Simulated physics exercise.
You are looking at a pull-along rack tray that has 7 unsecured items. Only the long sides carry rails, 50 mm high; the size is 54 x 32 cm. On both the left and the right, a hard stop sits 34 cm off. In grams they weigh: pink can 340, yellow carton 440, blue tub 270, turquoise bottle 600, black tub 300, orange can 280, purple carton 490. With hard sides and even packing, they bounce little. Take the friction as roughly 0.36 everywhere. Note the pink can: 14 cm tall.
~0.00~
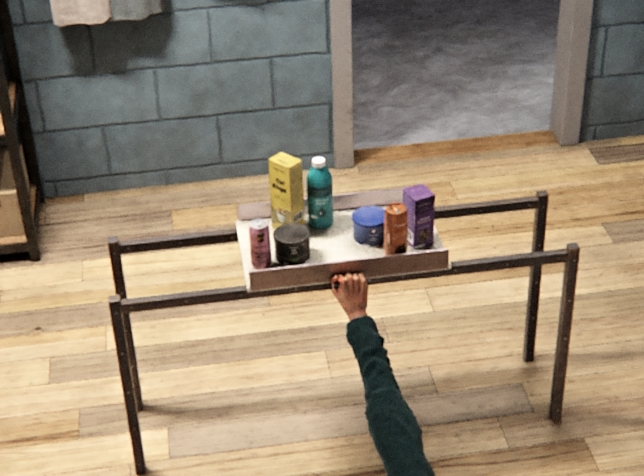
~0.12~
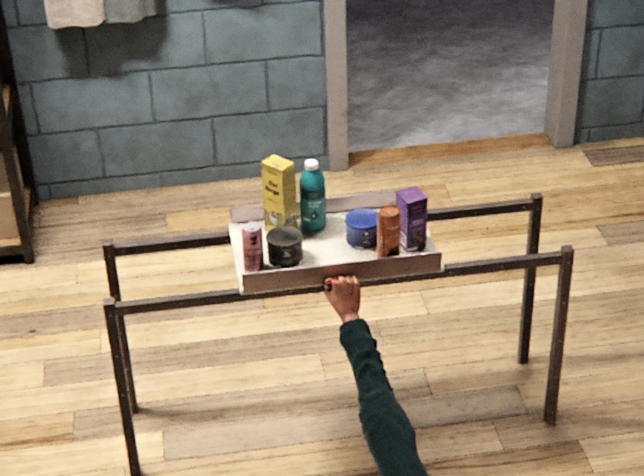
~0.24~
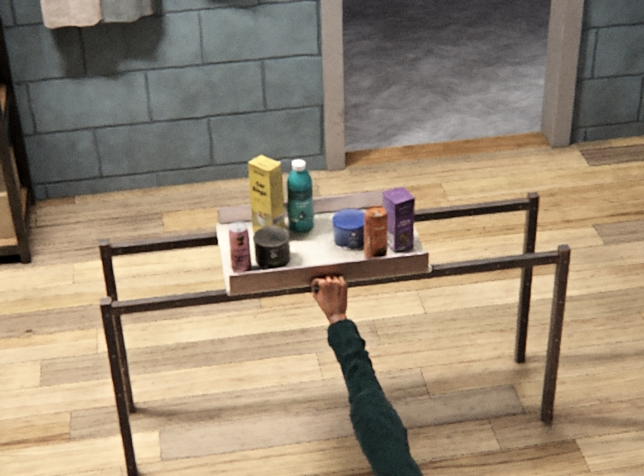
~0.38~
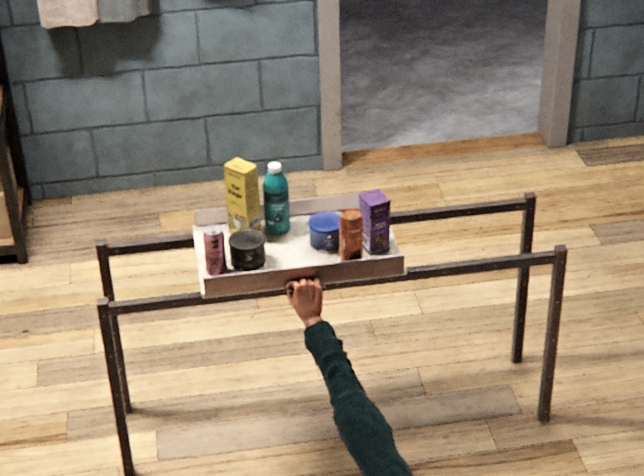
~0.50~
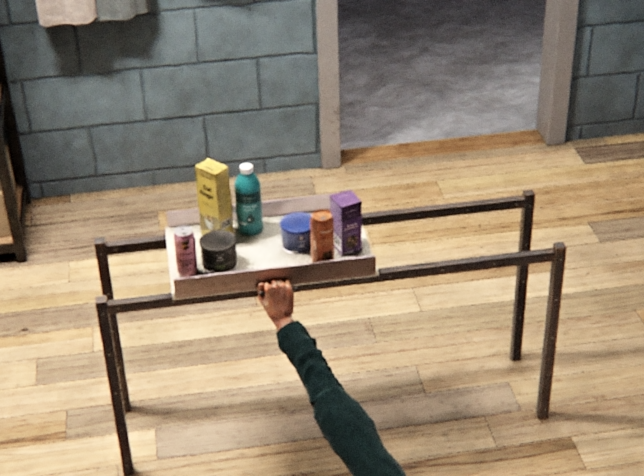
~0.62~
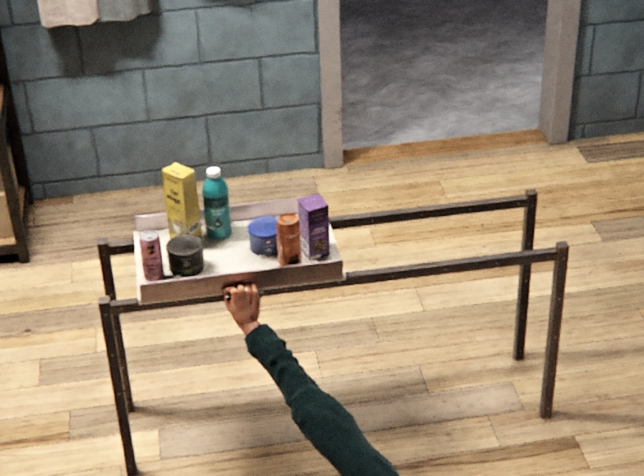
A hand in a dark green sleeve sliding a tray of bottles, tubs, cans and cartons left along a metal rack.
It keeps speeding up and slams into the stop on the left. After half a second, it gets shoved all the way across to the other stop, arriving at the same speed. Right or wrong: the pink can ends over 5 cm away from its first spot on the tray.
Right.
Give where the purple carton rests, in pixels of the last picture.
Look near (520, 221) and you'll find it.
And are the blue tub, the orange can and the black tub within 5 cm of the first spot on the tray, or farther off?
Well, the blue tub remains where it was; the orange can winds up somewhere else; and the black tub remains where it was.
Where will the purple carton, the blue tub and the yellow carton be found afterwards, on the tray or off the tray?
The purple carton ends on the tray; the blue tub is still on the tray; the yellow carton finishes off the tray.
After 1.12 s, tray 34 cm left; pink can and yellow carton now off the tray; purple carton leaning 34°; orange can leaning 13°.
After 2.12 s, tray 3 cm left; orange can on its side; purple carton leaning 64°; blue tub slid 14 cm.
At rest (3.2 s), off the tray, pink can and yellow carton; tipped over on the tray, orange can and purple carton; the other 3 in place, give or take 5 cm.
